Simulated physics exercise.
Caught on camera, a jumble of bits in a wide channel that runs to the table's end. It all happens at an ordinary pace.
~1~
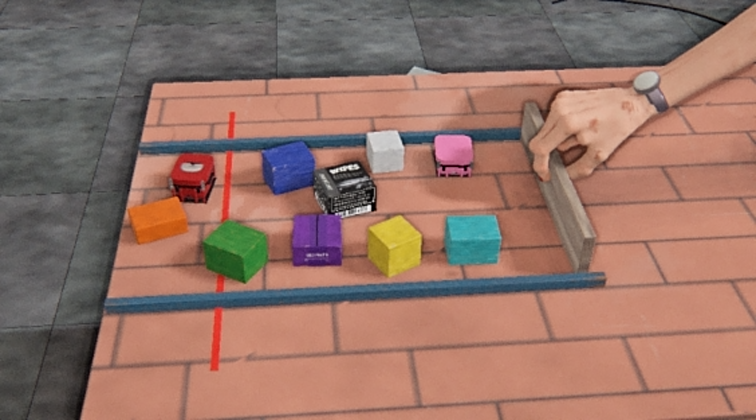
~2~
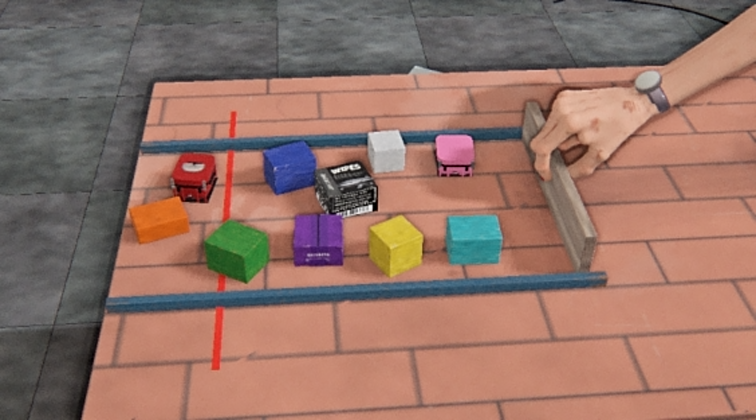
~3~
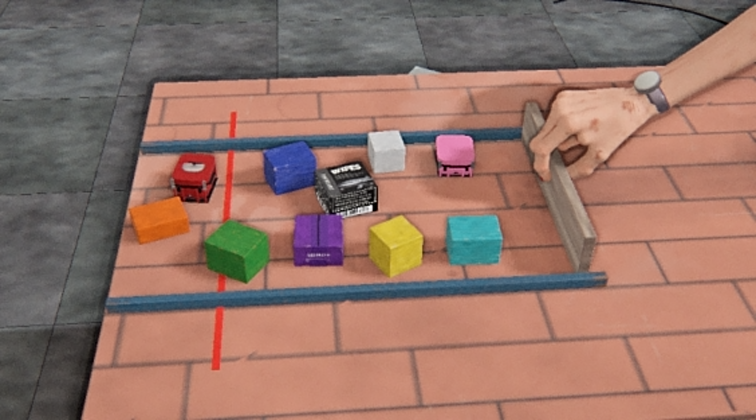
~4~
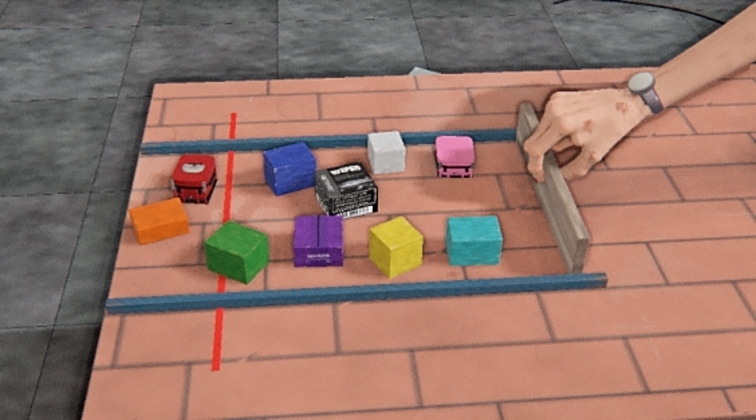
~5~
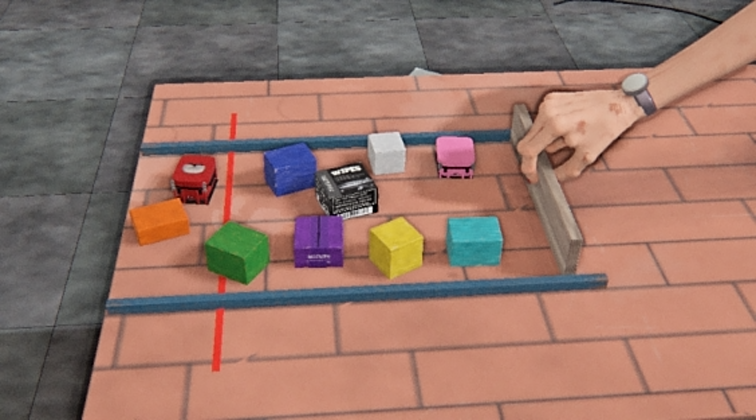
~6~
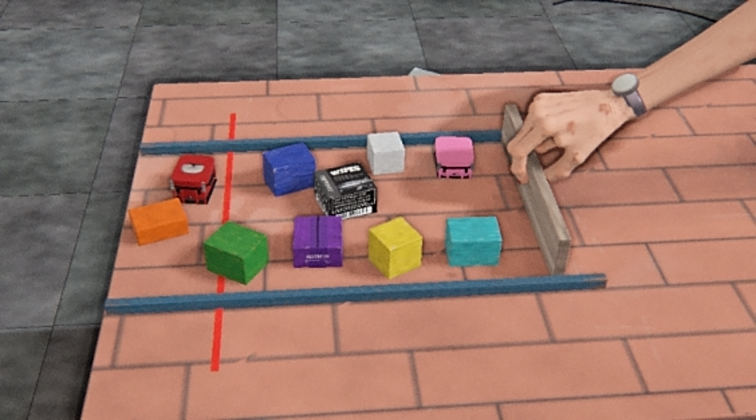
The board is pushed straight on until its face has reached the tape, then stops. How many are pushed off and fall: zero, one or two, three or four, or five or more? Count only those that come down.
Outcome: The number that fall off is three or four.
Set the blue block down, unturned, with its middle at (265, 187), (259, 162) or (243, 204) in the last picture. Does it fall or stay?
In that order, it is kept; remains up; is kept.
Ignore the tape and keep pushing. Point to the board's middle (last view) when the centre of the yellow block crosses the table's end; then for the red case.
Its middle is around (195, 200) and around (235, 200).
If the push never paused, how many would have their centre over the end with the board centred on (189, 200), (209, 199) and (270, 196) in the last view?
Place by place, 6, 3 and 1.
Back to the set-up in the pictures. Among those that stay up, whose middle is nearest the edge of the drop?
The orange block.
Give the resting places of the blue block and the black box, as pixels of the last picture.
The blue block stops around (157, 184); the black box around (200, 194).
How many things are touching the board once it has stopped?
3 of them.
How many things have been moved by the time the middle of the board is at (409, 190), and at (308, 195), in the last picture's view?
First 5, then 8.
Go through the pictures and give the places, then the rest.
The first frame shows orange block (158, 220); red case (194, 179); green block (236, 252); board (554, 183); tape (225, 218).
The second frame shows red case (195, 178); pink case (454, 157).
The third frame shows green block (237, 251); board (554, 182).
The fourth frame shows orange block (160, 221); turquoise block (473, 241).
The fifth frame shows red case (195, 180); yellow block (396, 248).
The sixth frame shows orange block (159, 222); red case (194, 180); green block (237, 252); board (532, 185); tape (226, 219).
Early on, none off yet; orange block at rest near (159, 222); red case at rest near (194, 180); green block at rest near (237, 252).
A while later, none off yet; orange block at rest near (159, 222); red case at rest near (194, 180); green block travelled about its own width near (185, 259).
Further along, none off yet; orange block at rest near (156, 220); red case travelled about its own width near (166, 182); green block travelled well along near (103, 275).
Finally, the number that fall off is three or four; lost, purple box, green block and red case.
